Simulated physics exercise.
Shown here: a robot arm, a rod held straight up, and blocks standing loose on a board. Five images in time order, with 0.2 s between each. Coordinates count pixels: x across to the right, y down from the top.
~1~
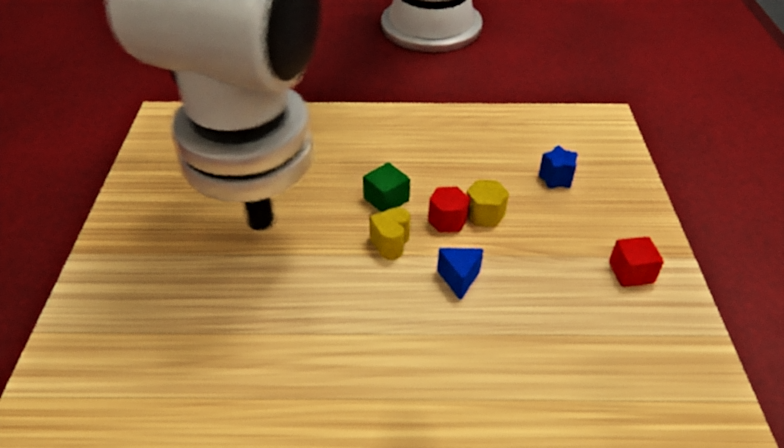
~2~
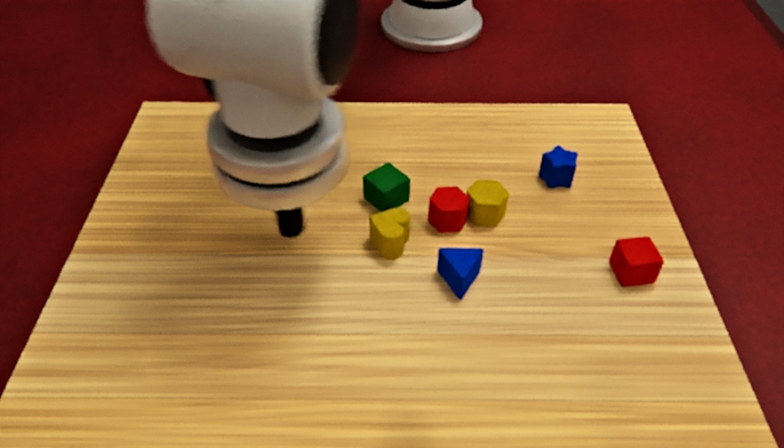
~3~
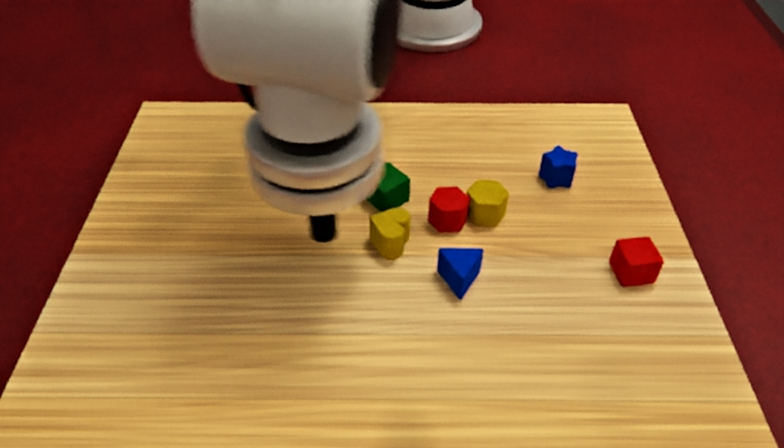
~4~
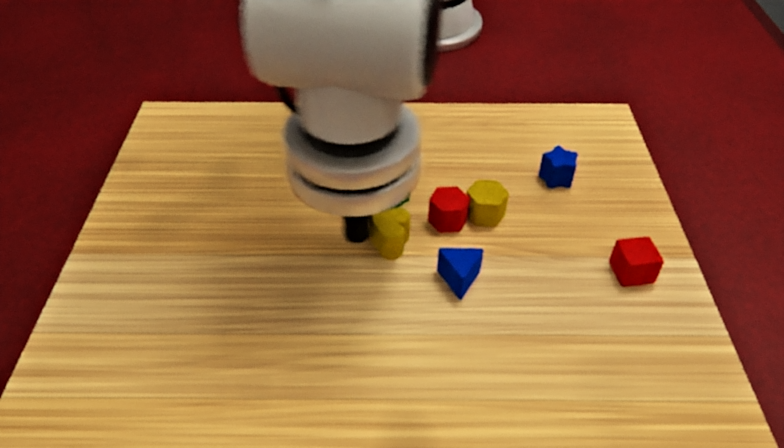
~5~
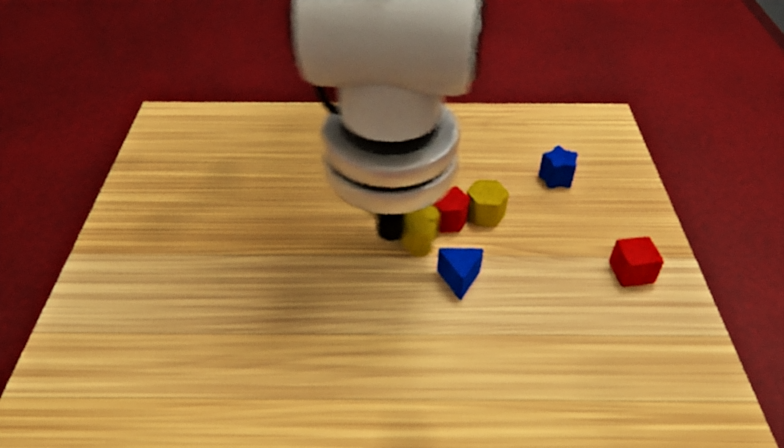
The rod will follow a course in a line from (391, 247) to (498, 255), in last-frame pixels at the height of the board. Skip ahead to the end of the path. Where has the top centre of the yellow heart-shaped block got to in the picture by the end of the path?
It ends at (501, 207).
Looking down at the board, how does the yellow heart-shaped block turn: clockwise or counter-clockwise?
Anticlockwise.
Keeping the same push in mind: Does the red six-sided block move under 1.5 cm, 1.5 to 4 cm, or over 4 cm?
Travel: 1.5-4 cm.
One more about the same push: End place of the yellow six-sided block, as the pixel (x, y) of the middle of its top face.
It comes to (511, 178).
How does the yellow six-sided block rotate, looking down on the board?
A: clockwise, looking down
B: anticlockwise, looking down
(A)
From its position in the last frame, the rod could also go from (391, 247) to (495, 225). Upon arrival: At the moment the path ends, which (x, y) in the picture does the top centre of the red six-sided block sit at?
Its top centre lands on (472, 185).
On the path given first. One third of the way, rod (430, 234); yellow heart-shaped block (457, 216), turned 20° anticlockwise; red six-sided block (467, 189), turned 35° anticlockwise; yellow six-sided block (504, 184), turned 30° clockwise.
Two thirds of the way, rod (466, 237); yellow heart-shaped block (486, 211), turned 50° anticlockwise; red six-sided block (472, 183), turned 60° anticlockwise; yellow six-sided block (511, 179), turned 55° clockwise.
At the end, rod (501, 239); yellow heart-shaped block (501, 207), turned 85° anticlockwise; red six-sided block (473, 183), turned 65° anticlockwise; blue triangular block still; yellow six-sided block (511, 178), turned 60° clockwise.
